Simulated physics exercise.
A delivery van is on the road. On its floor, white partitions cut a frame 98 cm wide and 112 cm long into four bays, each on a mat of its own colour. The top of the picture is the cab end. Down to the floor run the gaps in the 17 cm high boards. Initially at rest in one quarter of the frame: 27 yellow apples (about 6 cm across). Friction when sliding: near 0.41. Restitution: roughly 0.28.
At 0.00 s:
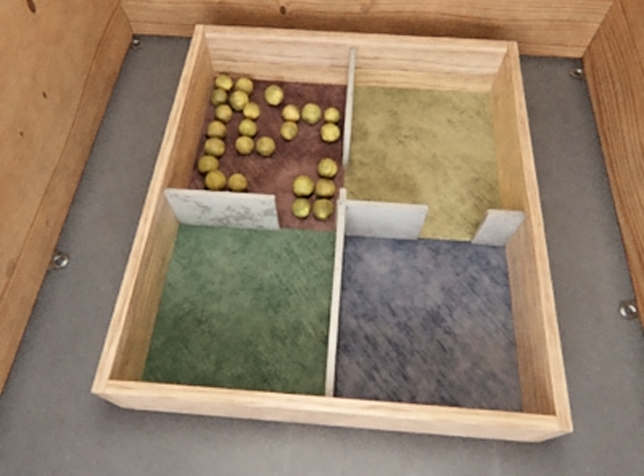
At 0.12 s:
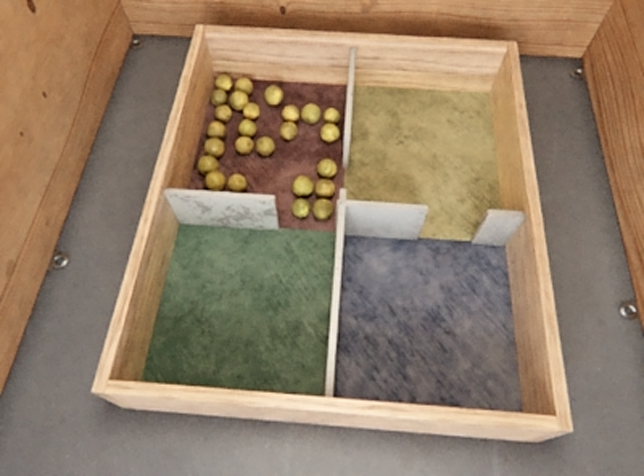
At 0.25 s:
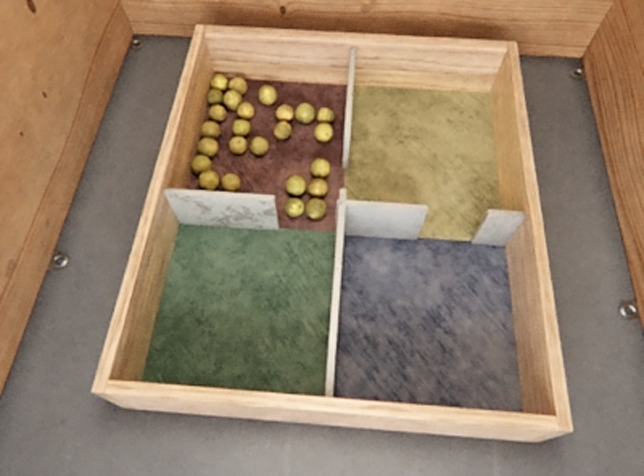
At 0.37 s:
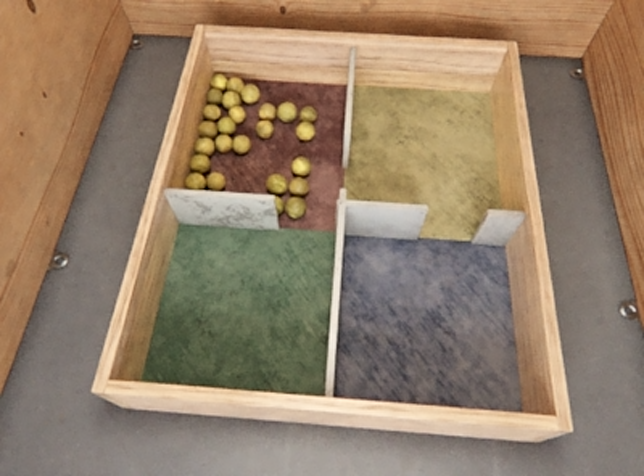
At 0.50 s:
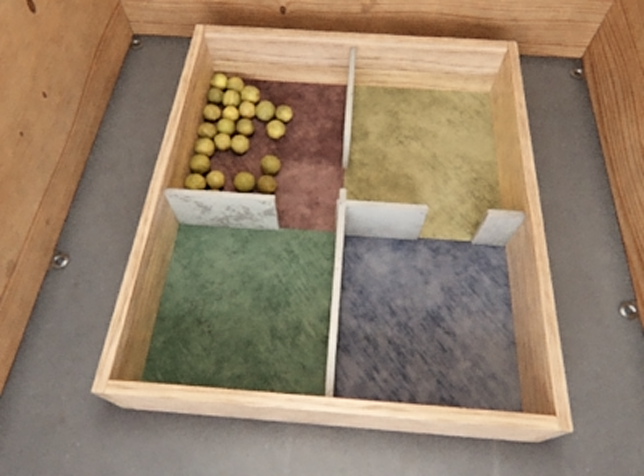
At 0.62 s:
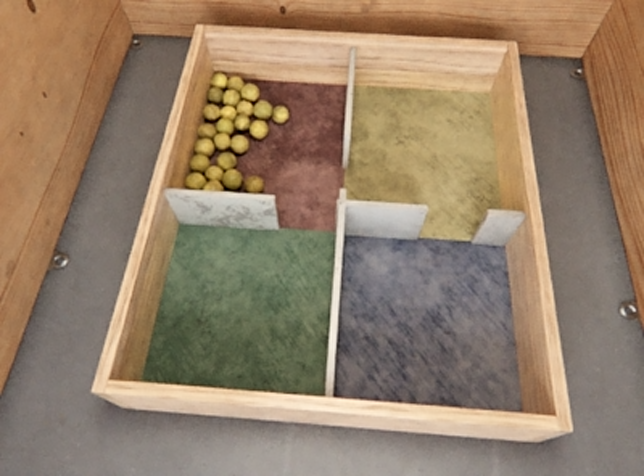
A wooden frame split by white partitions into four coloured bays sat on a grey floor while the yellow balls in the red bay slid left, bunching together along its left side.
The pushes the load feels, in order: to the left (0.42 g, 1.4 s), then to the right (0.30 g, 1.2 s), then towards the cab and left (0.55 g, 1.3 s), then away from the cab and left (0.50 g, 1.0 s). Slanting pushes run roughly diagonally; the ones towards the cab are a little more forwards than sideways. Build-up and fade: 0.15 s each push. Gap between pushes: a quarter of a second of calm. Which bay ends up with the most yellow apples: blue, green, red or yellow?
The red bay.
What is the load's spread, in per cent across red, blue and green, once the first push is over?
At that point the split is red 100, blue 0, green 0 per cent.
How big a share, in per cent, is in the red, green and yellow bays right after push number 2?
Red 70, green 0, yellow 30 %.
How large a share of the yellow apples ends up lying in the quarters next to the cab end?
That works out to roughly 100 percent.
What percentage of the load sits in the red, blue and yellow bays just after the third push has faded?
The load sits as red 70 per cent, blue 0 per cent and yellow 30 per cent.
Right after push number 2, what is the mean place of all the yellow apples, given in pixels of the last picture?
Mean location: Near (358, 150).
After push 1 (1.64 s), 27 in the red bay.
After push 2 (3.09 s), 18 in the red bay, 1 in the green bay and 8 in the yellow bay.
After push 3 (4.64 s), 19 in the red bay and 8 in the yellow bay.
After push 4 (5.89 s), 22 in the red bay and 5 in the yellow bay.
Final count (at 6.56 s), 21 in the red bay, 1 in the green bay and 5 in the yellow bay.
